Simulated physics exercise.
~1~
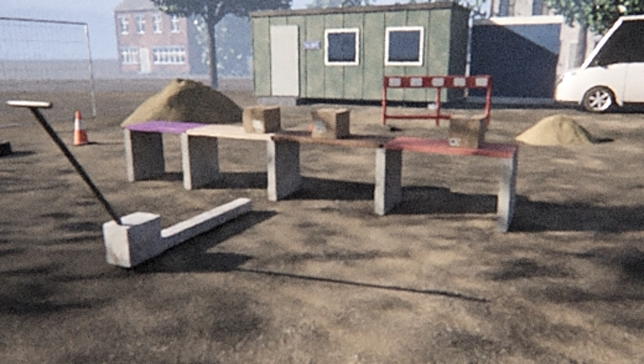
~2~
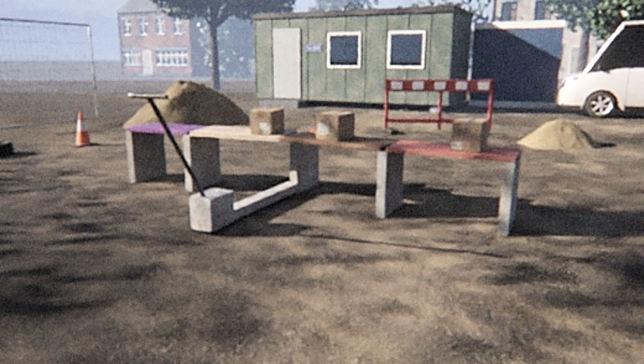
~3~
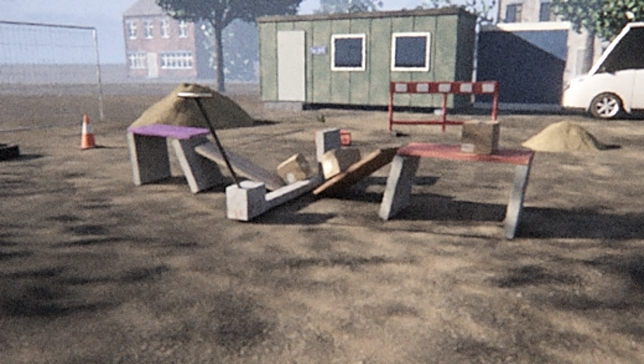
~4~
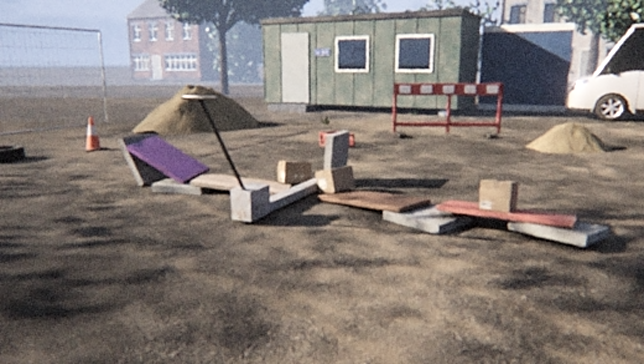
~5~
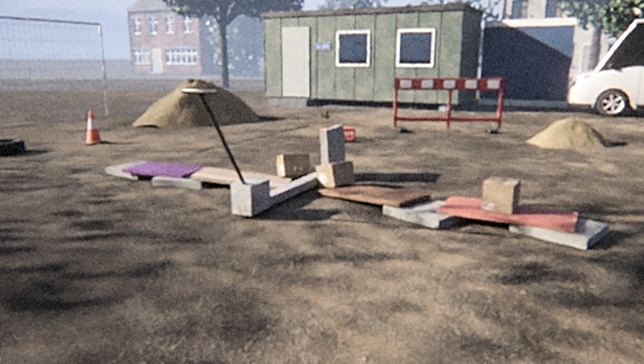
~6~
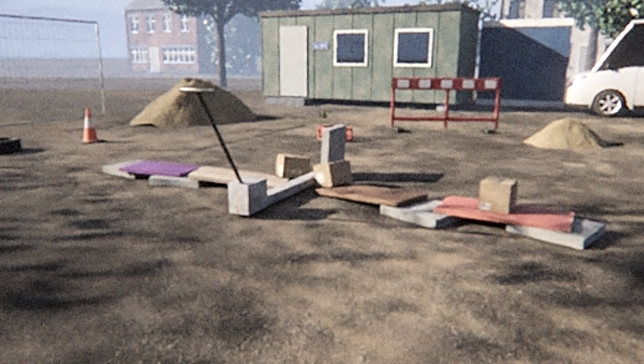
The clip shows a low row of loose boards on upright blocks, with boxes on top, in a dirt yard as a long-handled jack slides in from the left, knocking the supports over until the purple, brown and red boards collapse and lie scattered on the ground among the boxes.
